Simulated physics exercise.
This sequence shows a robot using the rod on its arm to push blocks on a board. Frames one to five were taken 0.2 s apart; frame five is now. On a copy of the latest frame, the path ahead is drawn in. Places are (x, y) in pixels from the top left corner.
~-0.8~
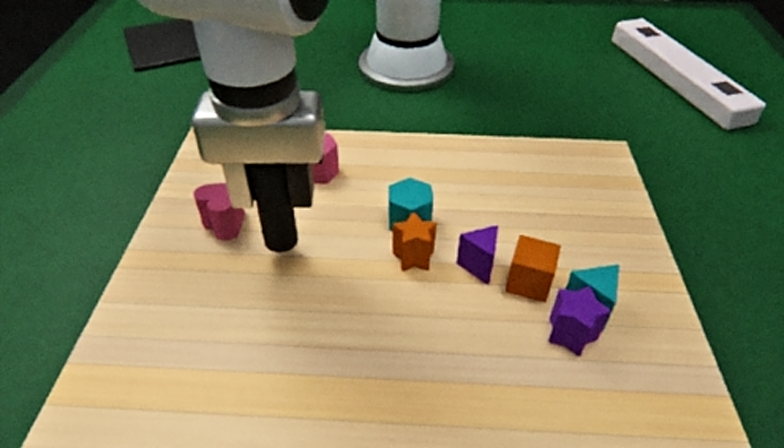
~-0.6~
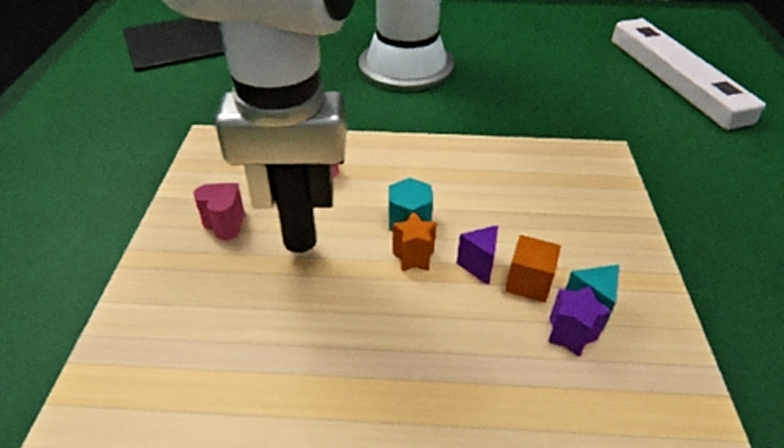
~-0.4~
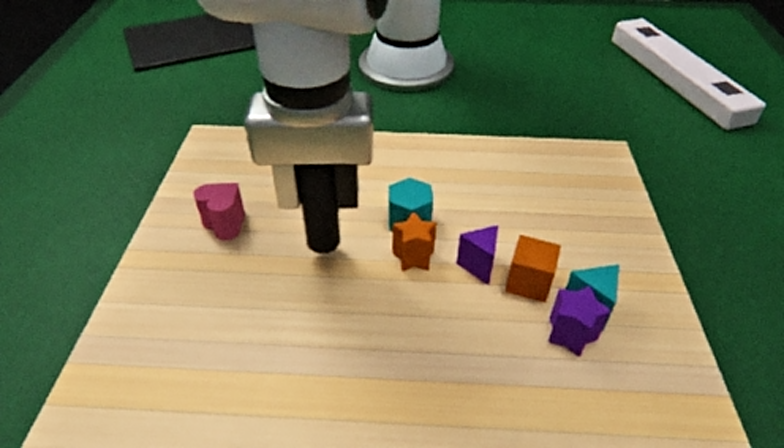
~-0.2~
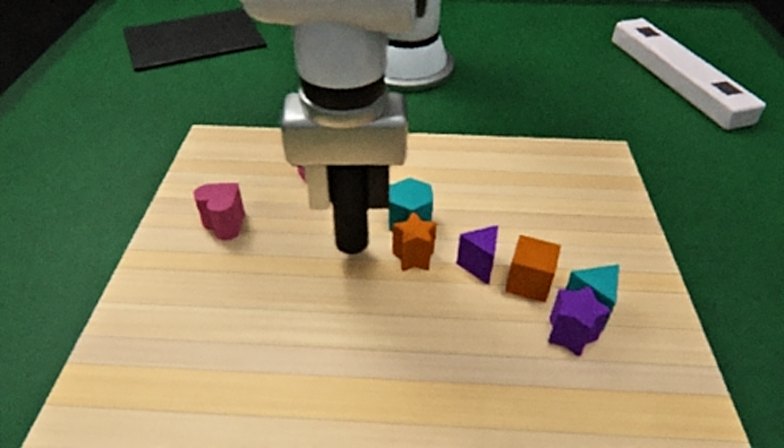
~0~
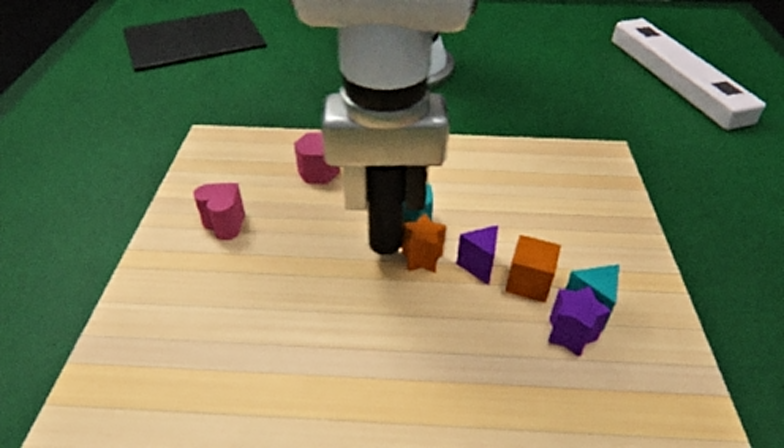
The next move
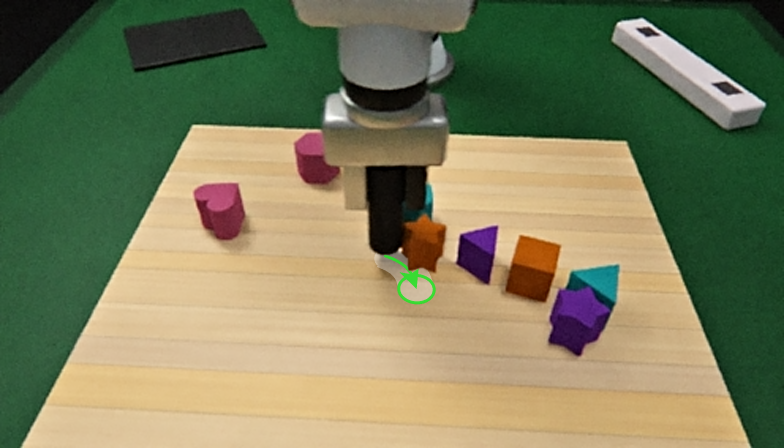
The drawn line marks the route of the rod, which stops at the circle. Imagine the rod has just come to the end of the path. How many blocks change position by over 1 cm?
It's going to be one.
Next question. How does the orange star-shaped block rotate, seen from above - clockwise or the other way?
From overhead, anticlockwise.
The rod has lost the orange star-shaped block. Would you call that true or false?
True - the claim holds.
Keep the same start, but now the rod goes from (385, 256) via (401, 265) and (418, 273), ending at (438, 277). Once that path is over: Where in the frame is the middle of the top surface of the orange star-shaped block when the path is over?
It ends at (459, 228).
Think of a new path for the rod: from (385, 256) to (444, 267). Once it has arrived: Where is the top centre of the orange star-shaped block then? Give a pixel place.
I'd expect the centre of its top face to be at (478, 230).
The line goes from (385, 256) via (401, 263) and (412, 275), ending at (416, 289).
On the path given first. Halfway along, rod at (408, 256); orange star-shaped block at (439, 231).
At the end, rod at (417, 276); turquoise hexagonal block unmoved; orange star-shaped block at (441, 232), turned 20° anticlockwise.
